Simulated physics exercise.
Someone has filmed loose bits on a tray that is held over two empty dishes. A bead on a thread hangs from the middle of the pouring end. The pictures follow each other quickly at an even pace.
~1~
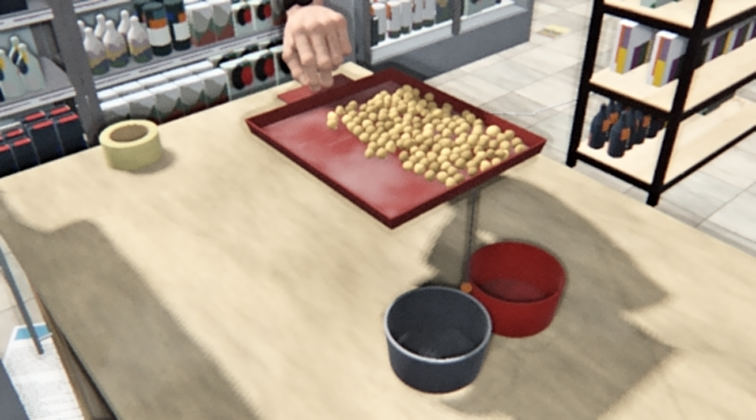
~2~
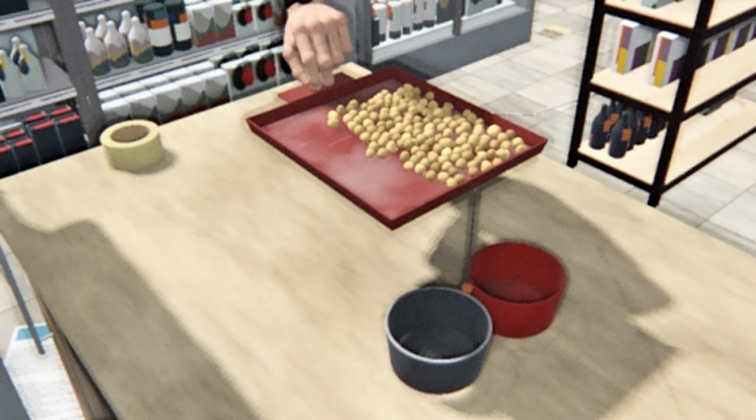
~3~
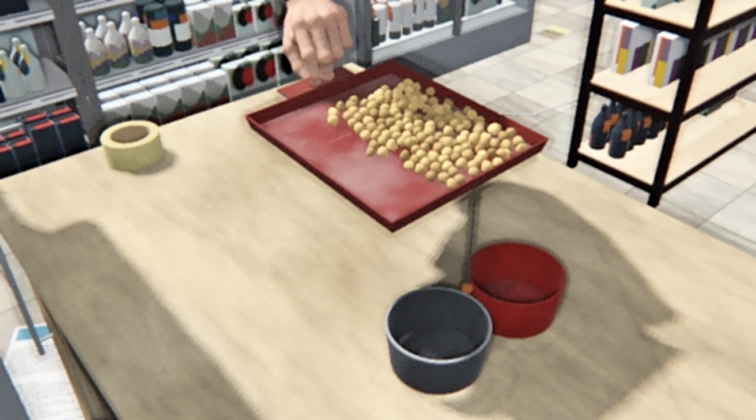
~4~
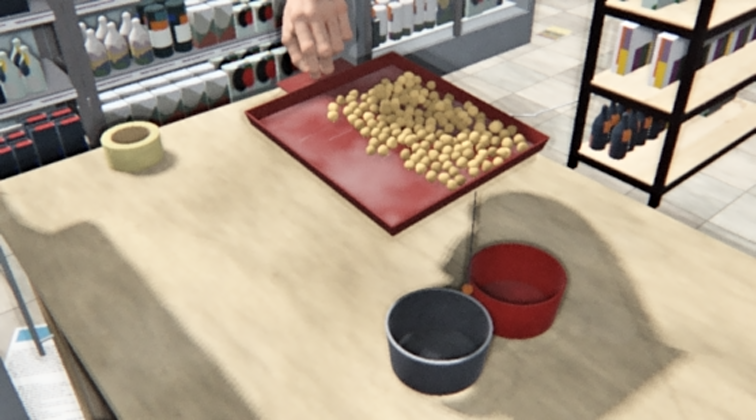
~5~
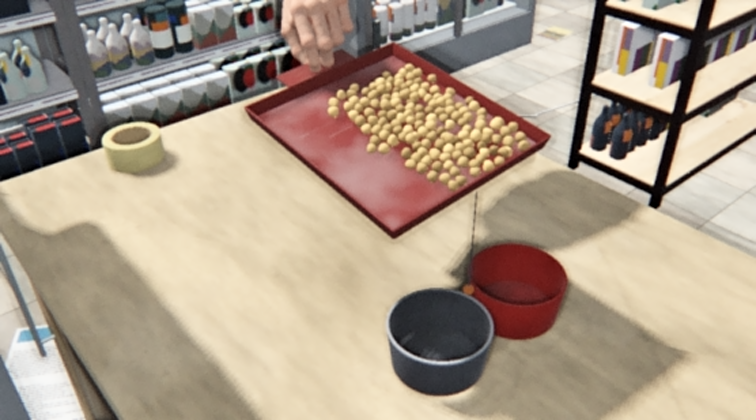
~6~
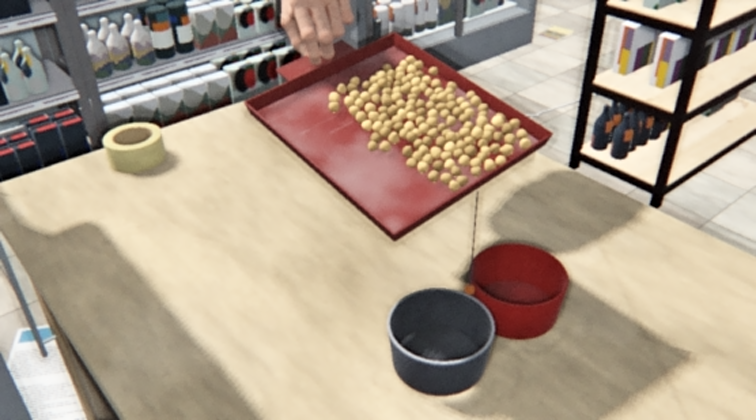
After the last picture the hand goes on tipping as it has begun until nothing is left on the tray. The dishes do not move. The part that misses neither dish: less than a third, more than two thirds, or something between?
They take between a third and two thirds between them.
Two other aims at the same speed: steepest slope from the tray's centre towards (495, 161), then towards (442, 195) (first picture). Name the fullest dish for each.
At the first place the right one, at the second left.
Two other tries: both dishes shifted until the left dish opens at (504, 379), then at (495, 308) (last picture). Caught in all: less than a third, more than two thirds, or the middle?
One: Under a third. Two: Less than a third.
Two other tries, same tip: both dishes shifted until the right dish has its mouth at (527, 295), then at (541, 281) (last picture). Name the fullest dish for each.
First the left one, then the left one.
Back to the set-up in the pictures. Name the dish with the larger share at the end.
The winner is the left-hand dish.
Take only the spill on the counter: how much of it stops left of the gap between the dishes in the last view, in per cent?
Near 90 %.
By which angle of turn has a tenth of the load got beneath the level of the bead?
At some 95 degrees.
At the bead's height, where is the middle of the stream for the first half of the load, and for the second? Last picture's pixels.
Around (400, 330) and then (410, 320).
Just after the last frame, tray tipped steeply; almost all on the tray; just a few outside both.
A moment on, tray tipped right over; the larger part on the tray; about a tenth outside both; about a tenth in the air.
Further on, tray tipped past a quarter turn; roughly half in the left dish; roughly half outside both.
When it is over, tray tipped past a quarter turn; roughly half in the left dish; not one in the right dish; roughly half outside both.
